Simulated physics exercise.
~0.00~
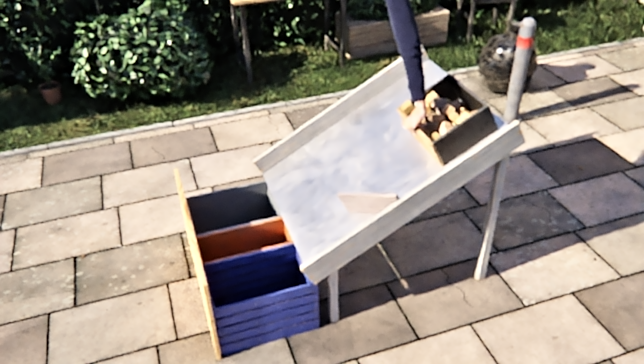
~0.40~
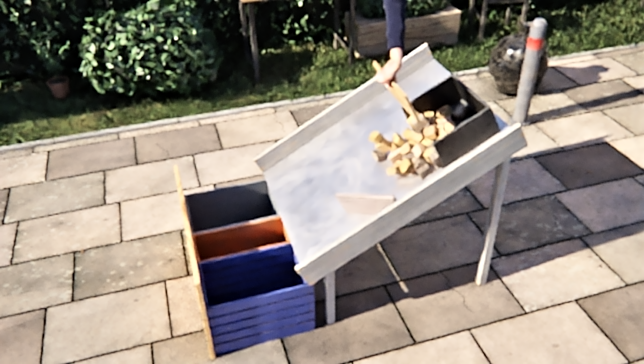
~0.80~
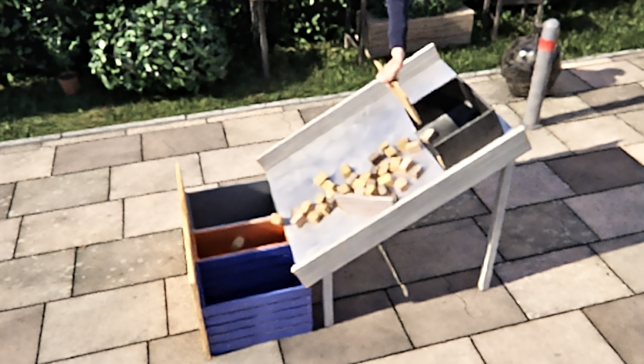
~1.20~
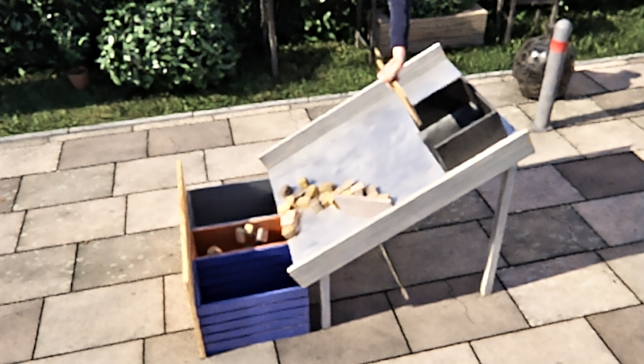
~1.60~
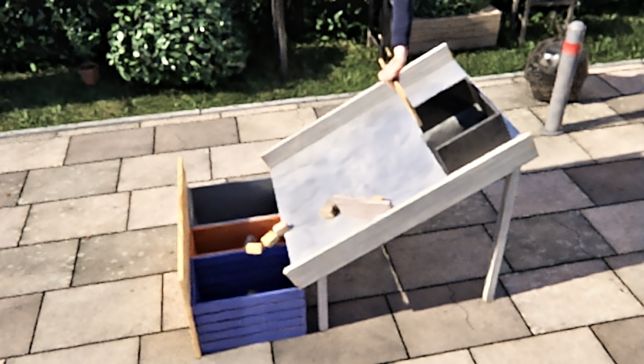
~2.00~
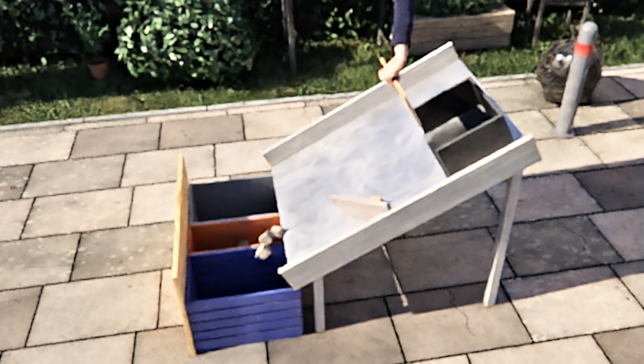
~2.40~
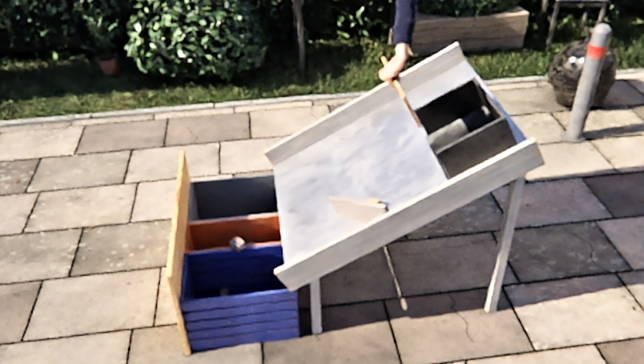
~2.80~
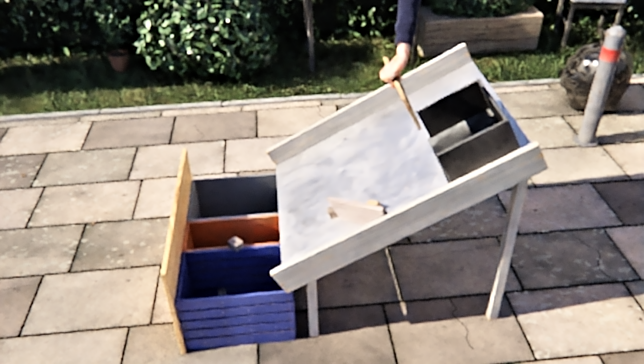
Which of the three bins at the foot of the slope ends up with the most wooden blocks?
The orange bin in the middle gets the most, as the main stream of blocks drops off the slope into it.
